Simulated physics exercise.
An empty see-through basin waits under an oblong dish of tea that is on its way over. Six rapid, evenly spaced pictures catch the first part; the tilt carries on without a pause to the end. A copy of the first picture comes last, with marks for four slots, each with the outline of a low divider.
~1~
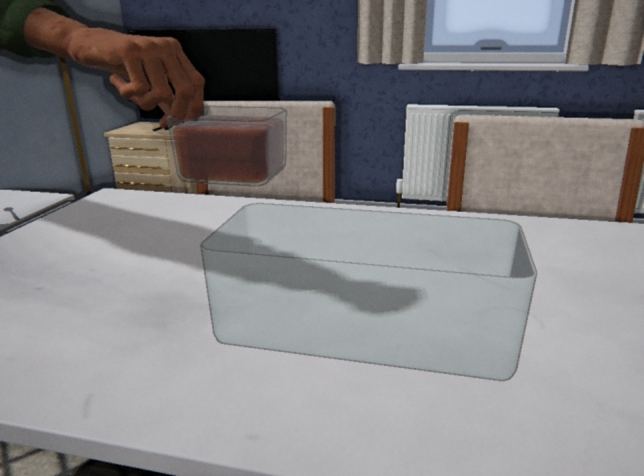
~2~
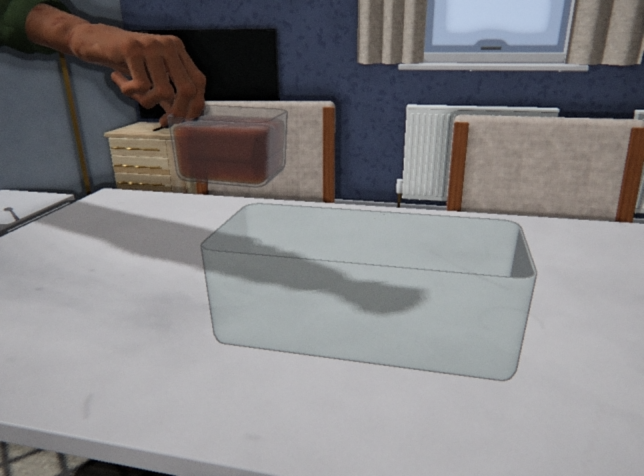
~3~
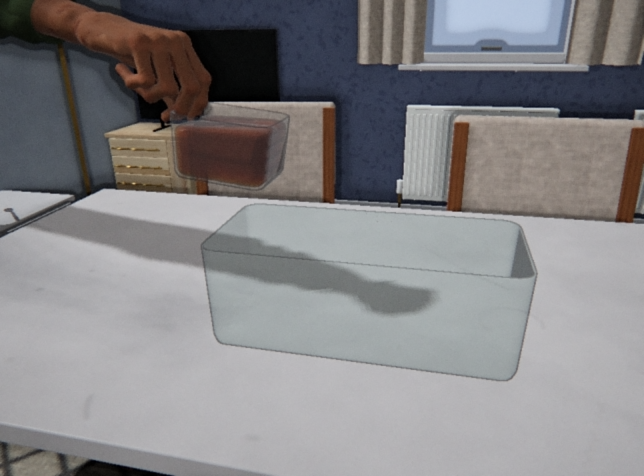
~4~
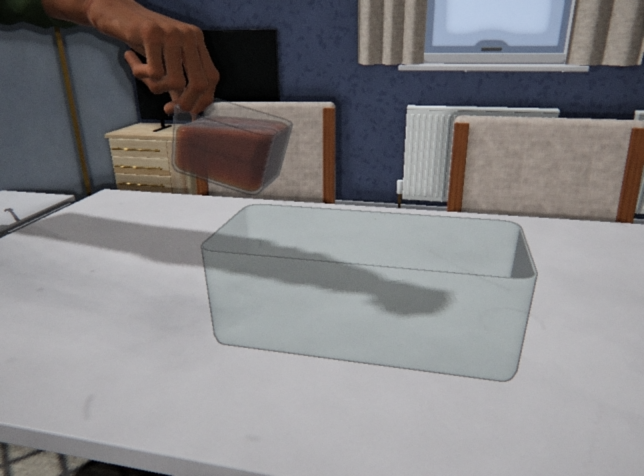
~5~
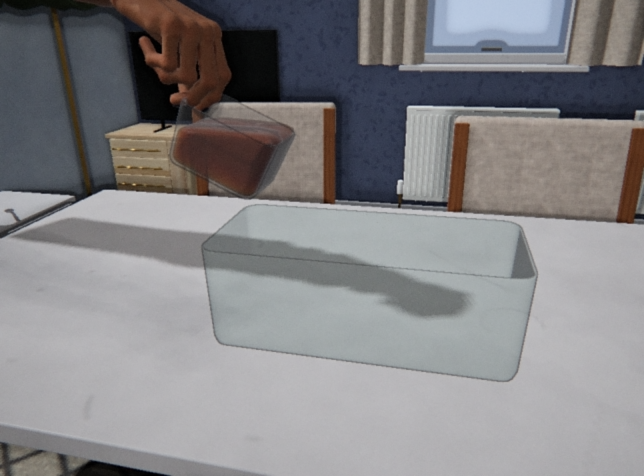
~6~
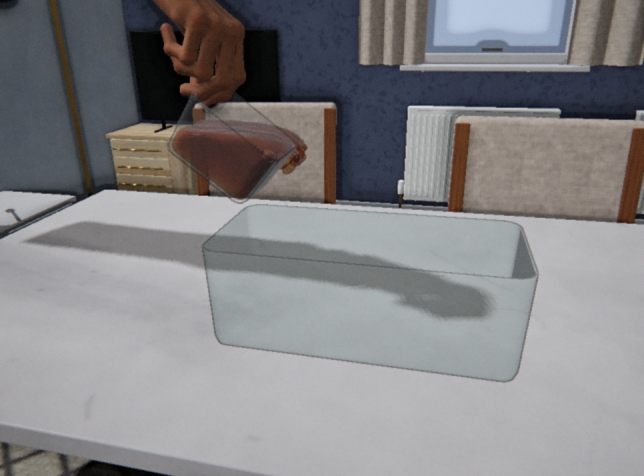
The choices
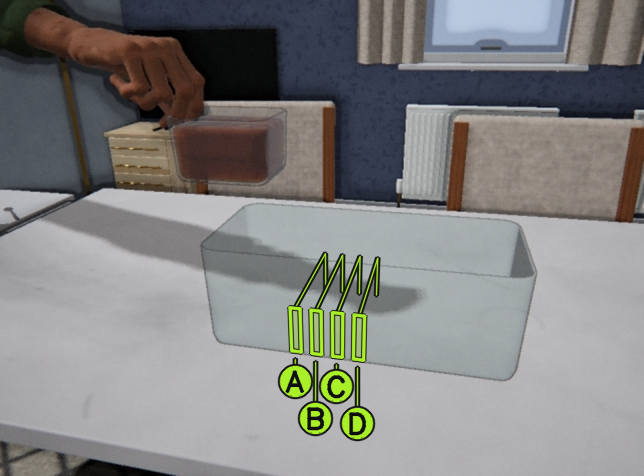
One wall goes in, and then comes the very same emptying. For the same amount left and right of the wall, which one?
It is B.
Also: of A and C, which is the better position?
Position A.
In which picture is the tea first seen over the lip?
Picture 5.
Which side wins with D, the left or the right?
The left side.
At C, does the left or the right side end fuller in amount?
The left side.
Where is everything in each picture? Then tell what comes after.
The first picture shows upright, lip at (275, 114); basin from (215, 337) to (516, 376); nothing has left yet.
The second picture shows upright, lip at (276, 115); nothing has left yet.
The third picture shows tipped about 7°, lip at (279, 120); nothing has left yet.
The fourth picture shows tipped about 14°, lip at (282, 128); nothing has left yet.
The fifth picture shows tipped about 25°, lip at (285, 139); tea is over the lip, down to (285, 139).
The sixth picture shows tipped about 37°, lip at (287, 151); tea is over the lip, down to (292, 166).
In lime, A at (295, 359); B at (315, 361); C at (336, 364); D at (357, 367).
If A is chosen, about 26 % ends left of the wall and 74 % right of it.
If B is chosen, about 51 % ends left of the wall and 48 % right of it.
If C is chosen, about 91 % ends left of the wall and 8 % right of it.
If D is chosen, about 96 % ends left of the wall and 3 % right of it.
